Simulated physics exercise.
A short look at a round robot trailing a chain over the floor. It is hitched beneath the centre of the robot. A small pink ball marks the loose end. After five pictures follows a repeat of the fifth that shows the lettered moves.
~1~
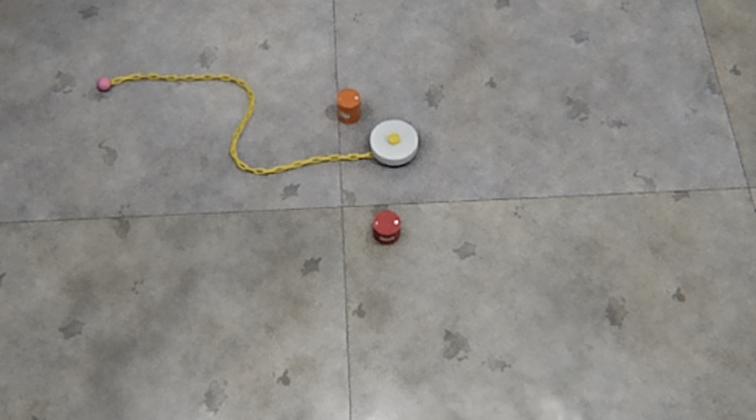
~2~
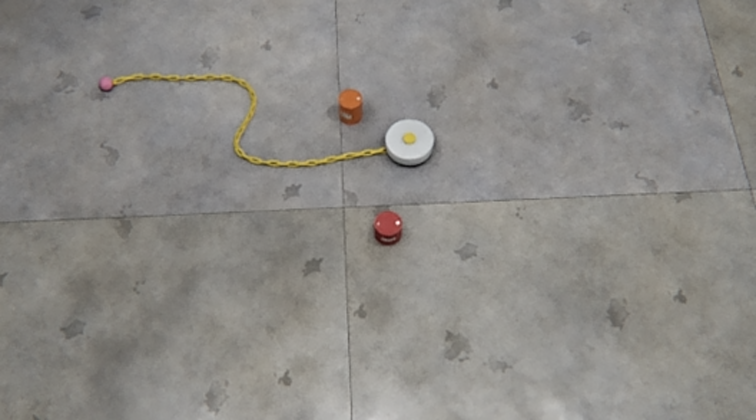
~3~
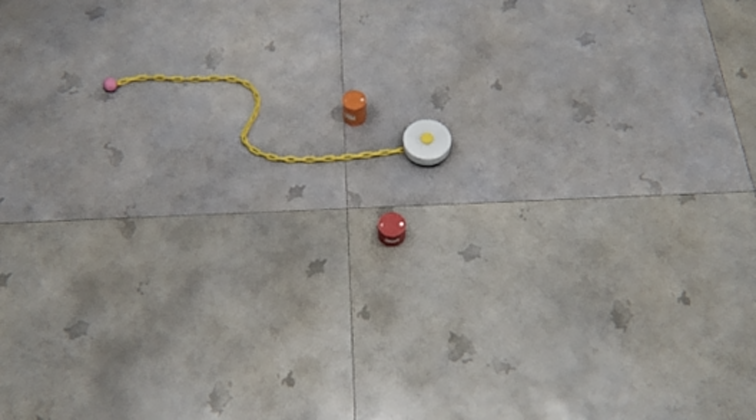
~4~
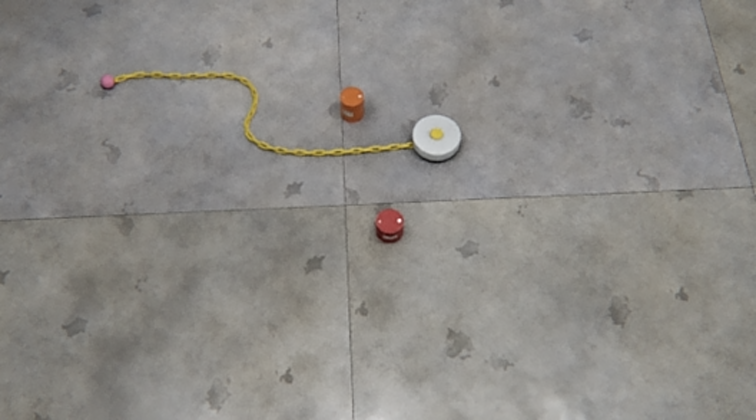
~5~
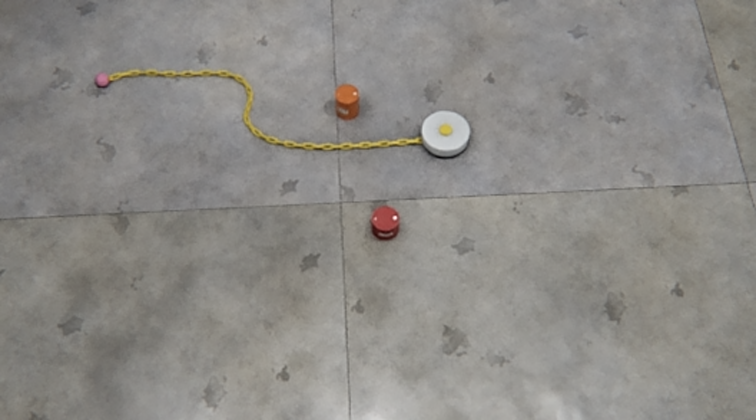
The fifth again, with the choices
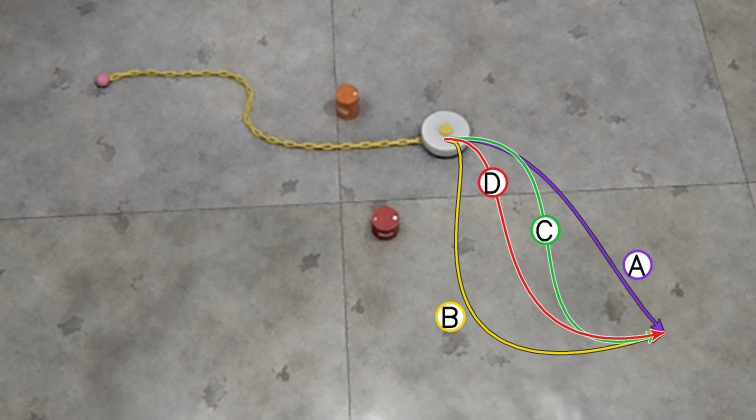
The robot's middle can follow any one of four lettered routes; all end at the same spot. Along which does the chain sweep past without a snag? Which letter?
Line D does it.
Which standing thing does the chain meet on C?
It meets the orange keg.
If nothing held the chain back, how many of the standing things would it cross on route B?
In all, one.
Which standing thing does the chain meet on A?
The orange keg.
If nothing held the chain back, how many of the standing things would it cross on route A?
It sweeps one.
On the marked copy, A from (445, 139) via (572, 208) to (664, 333); B from (445, 139) via (469, 307) to (664, 333); C from (445, 139) via (547, 241) to (660, 334); D from (445, 139) via (515, 261) to (664, 333).
Taking D. A third of the way, robot (505, 220), middle of the chain (323, 125), free end (137, 75).
Two thirds of the way, robot (567, 323), middle of the chain (391, 193), free end (225, 96).
When it is over, robot (666, 329), middle of the chain (453, 237), free end (286, 127); nothing has been touched.
As for the rest, A meets the orange keg; B meets the red tub; C meets the orange keg.
